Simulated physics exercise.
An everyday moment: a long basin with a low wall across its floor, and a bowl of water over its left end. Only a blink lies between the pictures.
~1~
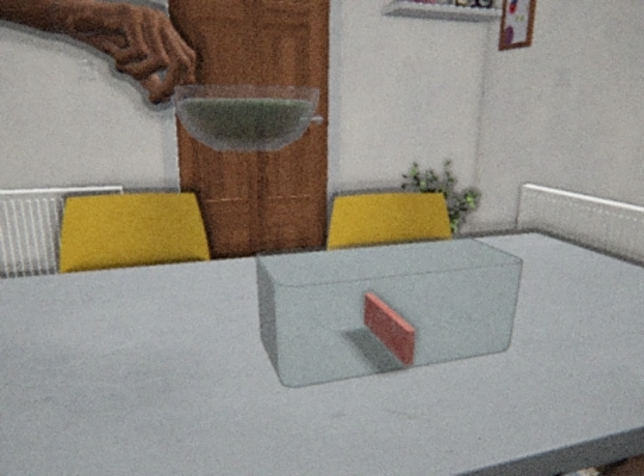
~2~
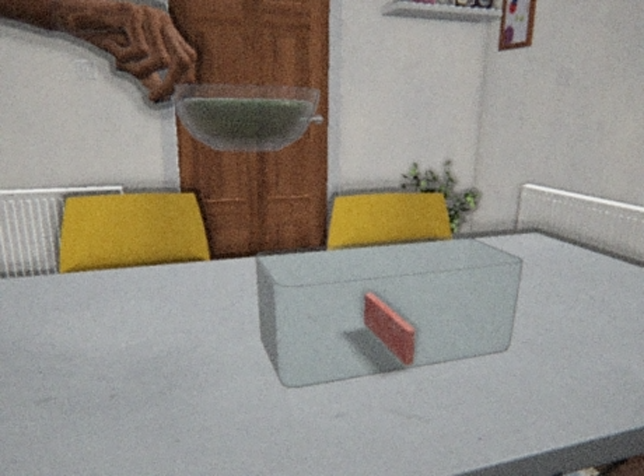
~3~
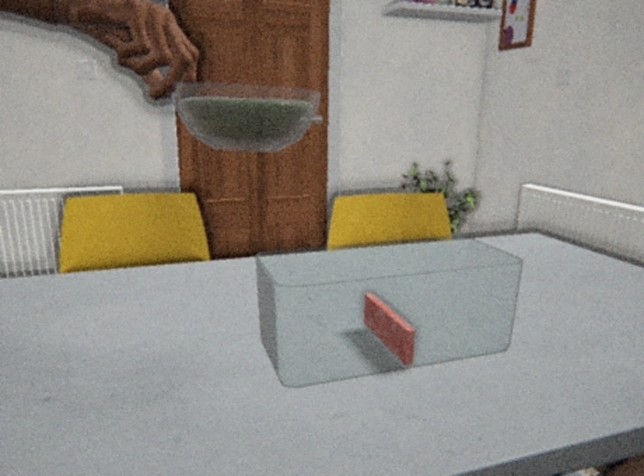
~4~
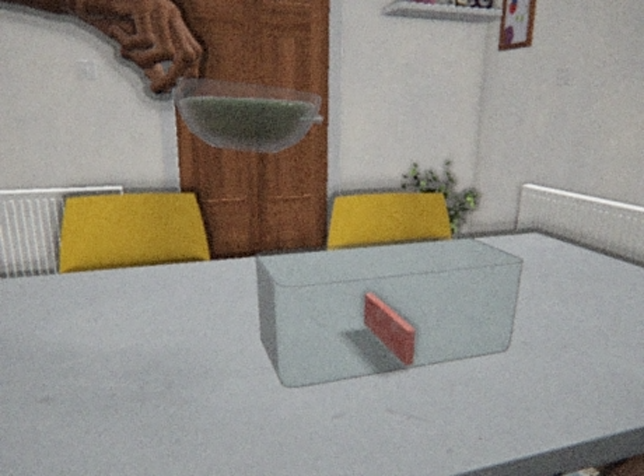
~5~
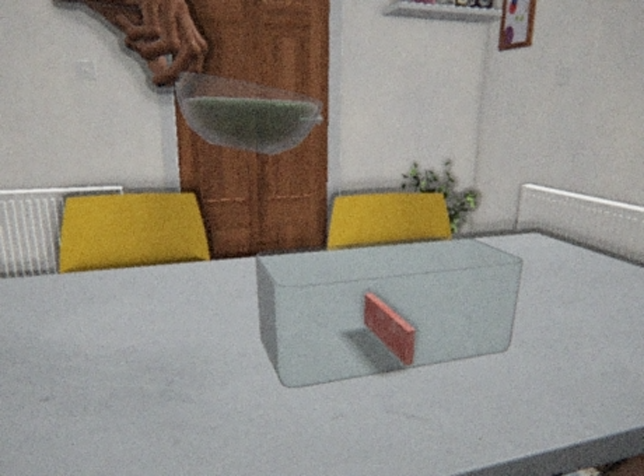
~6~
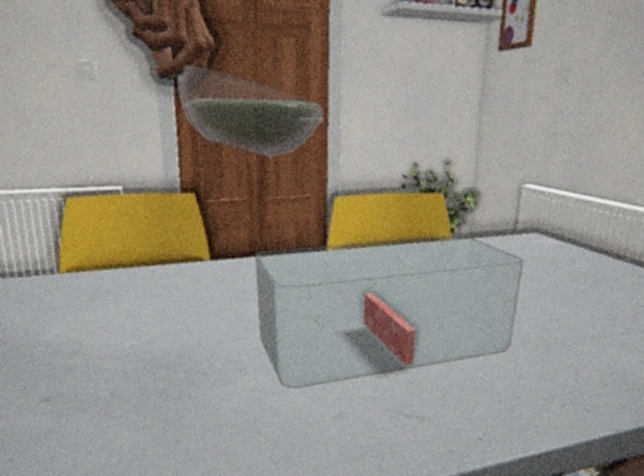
Above a grey table with a clear basin, a hand slowly tilts a glass bowl rightward.
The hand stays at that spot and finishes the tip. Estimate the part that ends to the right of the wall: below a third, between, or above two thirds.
In the end less than a third is right of the wall.
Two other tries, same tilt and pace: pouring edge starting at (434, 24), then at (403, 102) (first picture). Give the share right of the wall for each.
The first gives 70 %, the second 95 %.
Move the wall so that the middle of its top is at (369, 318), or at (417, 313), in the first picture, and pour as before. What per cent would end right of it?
First some 50, then 10 per cent.
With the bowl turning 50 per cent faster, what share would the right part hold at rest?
About 5 per cent.
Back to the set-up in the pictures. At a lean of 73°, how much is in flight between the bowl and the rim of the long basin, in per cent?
Roughly 40 in a hundred.
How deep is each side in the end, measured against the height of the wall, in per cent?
The left part 60 per cent, the right part 0.
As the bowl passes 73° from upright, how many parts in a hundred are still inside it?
Some 20 per cent.
A moment on, the bowl is tipped part way and 21 per cent is still to pour, 37 is left of the wall and 3 right of it.
Next, the bowl is tipped right over and 0 per cent is still to pour, 91 is left of the wall and 8 right of it.
Then the bowl is tipped right over and 0 per cent is still to pour, 91 is left of the wall and 8 right of it.
Later the bowl is tipped right over and 0 per cent is still to pour, 91 is left of the wall and 8 right of it.
In the end 91 per cent lies left of the wall, 8 right of it and 1 outside.
